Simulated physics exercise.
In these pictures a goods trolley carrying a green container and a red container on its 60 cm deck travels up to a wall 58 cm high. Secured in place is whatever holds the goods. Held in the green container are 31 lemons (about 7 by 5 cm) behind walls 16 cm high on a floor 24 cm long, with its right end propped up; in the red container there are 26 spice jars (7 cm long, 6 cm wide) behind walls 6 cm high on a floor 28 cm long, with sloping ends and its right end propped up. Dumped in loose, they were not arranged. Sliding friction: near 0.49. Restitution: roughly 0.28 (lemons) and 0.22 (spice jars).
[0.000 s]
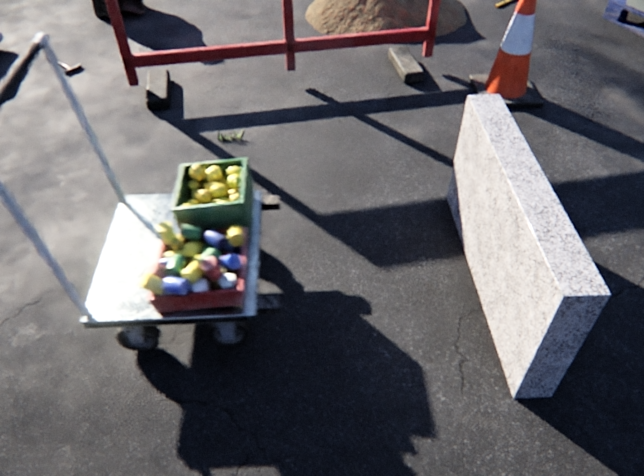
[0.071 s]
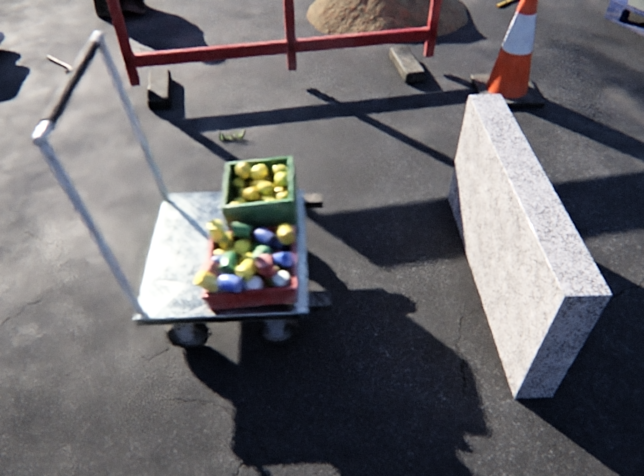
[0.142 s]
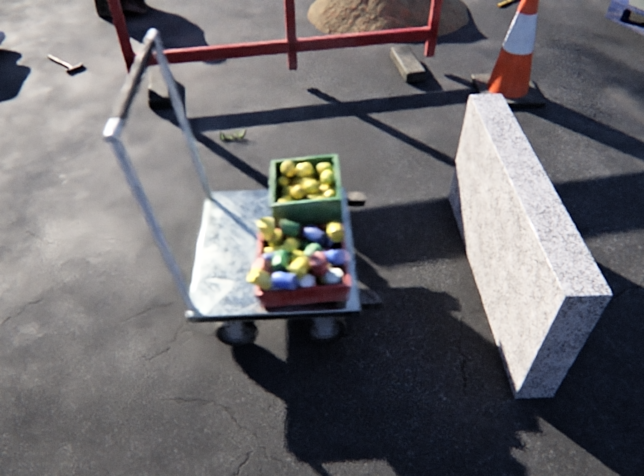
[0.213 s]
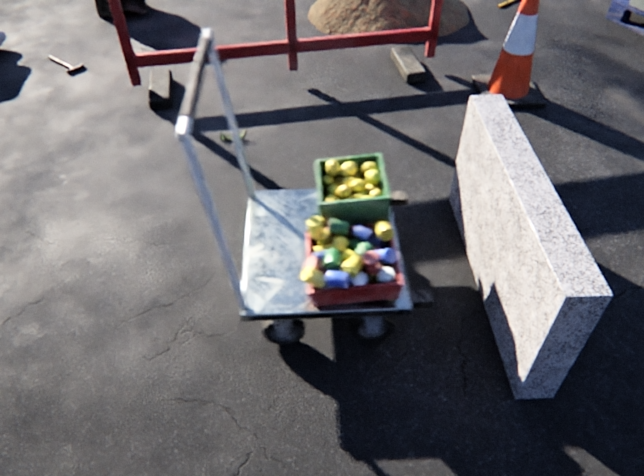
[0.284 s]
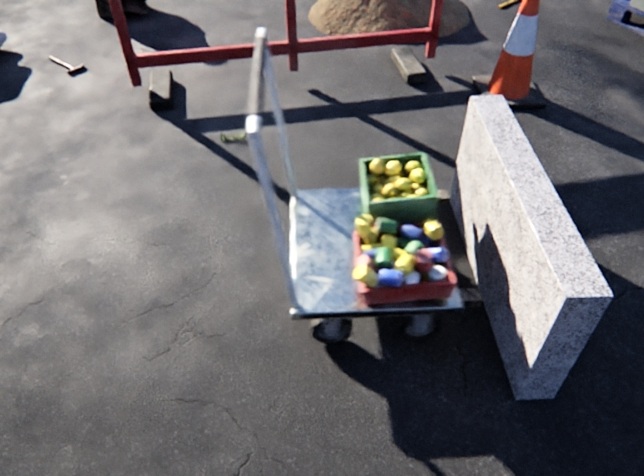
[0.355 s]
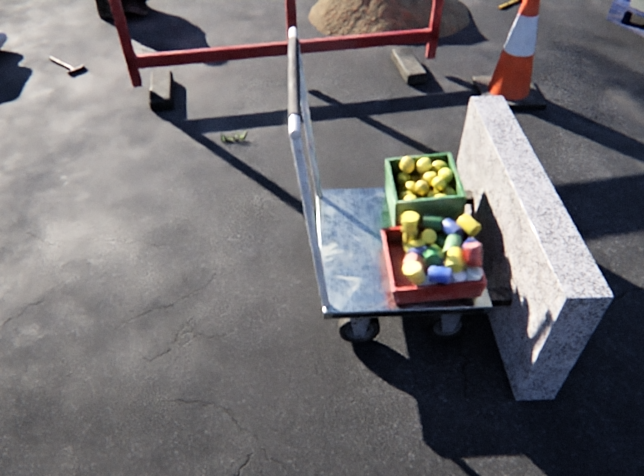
The clip shows a flat trolley carrying a green container of yellow objects and a red container of multicoloured objects rolling right across dark pavement up to a pale slab, where the loose contents shift toward the right.
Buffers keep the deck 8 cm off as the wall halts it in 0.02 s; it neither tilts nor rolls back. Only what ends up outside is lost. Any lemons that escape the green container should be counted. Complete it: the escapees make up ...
... less than a sixth of the load.
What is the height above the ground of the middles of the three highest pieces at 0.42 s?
46 cm.
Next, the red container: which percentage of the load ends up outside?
Loss for the red container - 35 per cent.
After 0.42 s, green container 31 in, 0 out and red container 22 in, 4 out.
After 0.54 s, green container 31 in, 0 out and red container 18 in, 8 out.
After 0.77 s, green container 31 in, 0 out and red container 17 in, 9 out.
When it is over (at 1.27 s), green container 31 in, 0 out and red container 17 in, 9 out. Asked share, 0 of 31, 0 per cent.
